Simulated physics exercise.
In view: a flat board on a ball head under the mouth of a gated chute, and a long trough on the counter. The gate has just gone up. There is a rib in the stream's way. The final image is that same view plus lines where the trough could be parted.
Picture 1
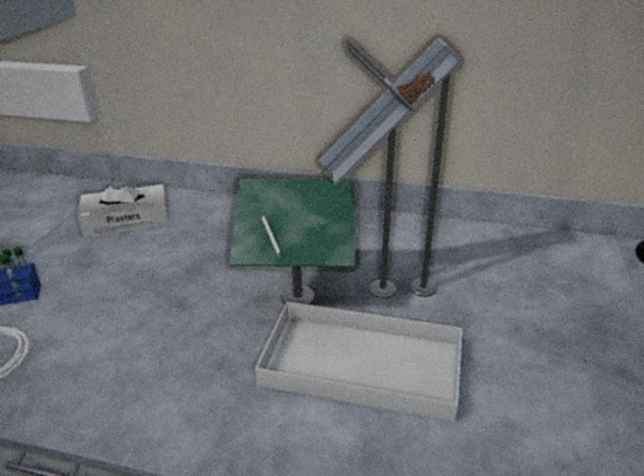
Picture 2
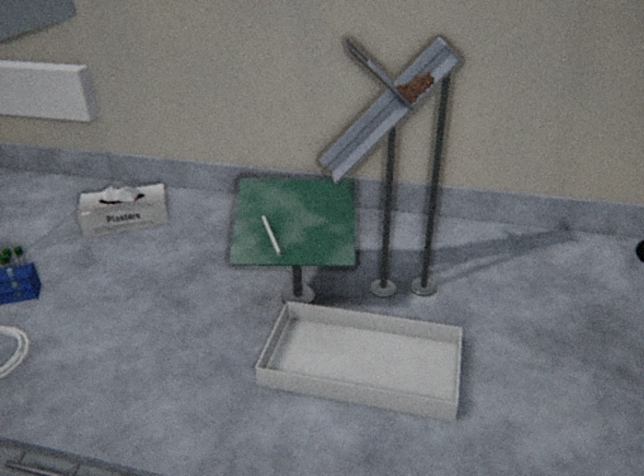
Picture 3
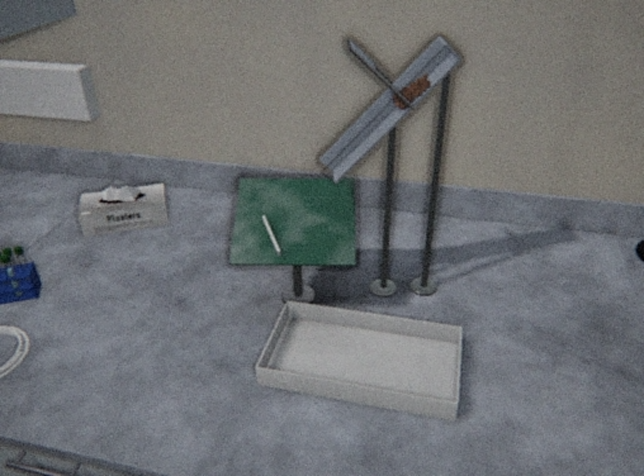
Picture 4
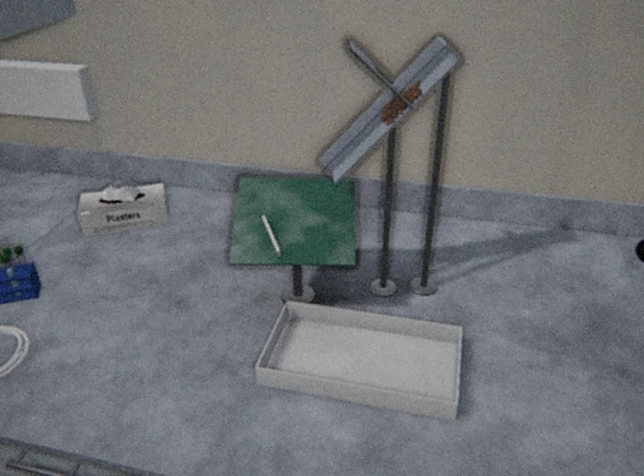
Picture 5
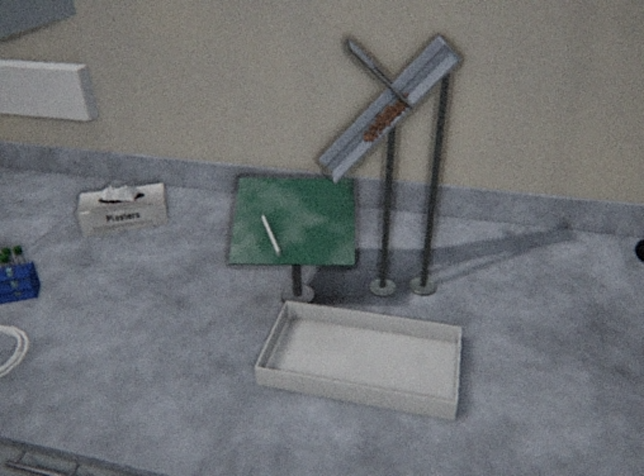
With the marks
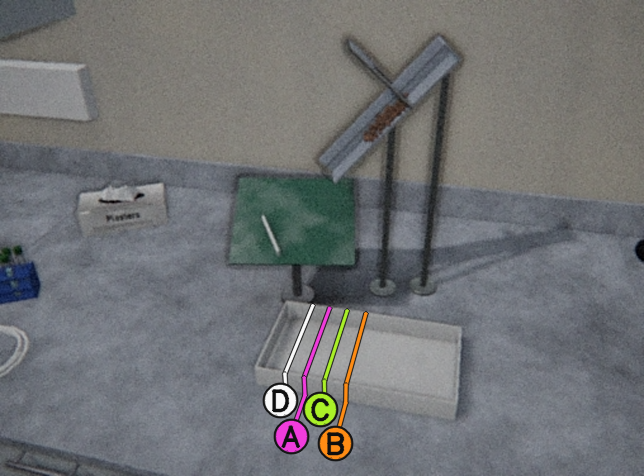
The footage shows a small load of brown cereal balls sliding down and left partway along a sloping grey chute, past a raised gate, while a tilted green board with a pale rib and an empty whitish trough stay still.
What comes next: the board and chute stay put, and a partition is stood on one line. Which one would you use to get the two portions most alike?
D beats the others.
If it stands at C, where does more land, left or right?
The left side.
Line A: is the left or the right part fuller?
More lands on the left.
On the marked copy, line A crosses the front rim at (304, 376); line B crosses the front rim at (346, 384); line C crosses the front rim at (324, 380); line D crosses the front rim at (285, 373).
With A, of what is caught, all but a few on the left of the divider, a small share on the right.
With B, of what is caught, all but a few on the left of the divider, only a few on the right.
With C, of what is caught, all but a few on the left of the divider, only a few on the right.
With D, of what is caught, close to half on the left of the divider, close to half on the right.
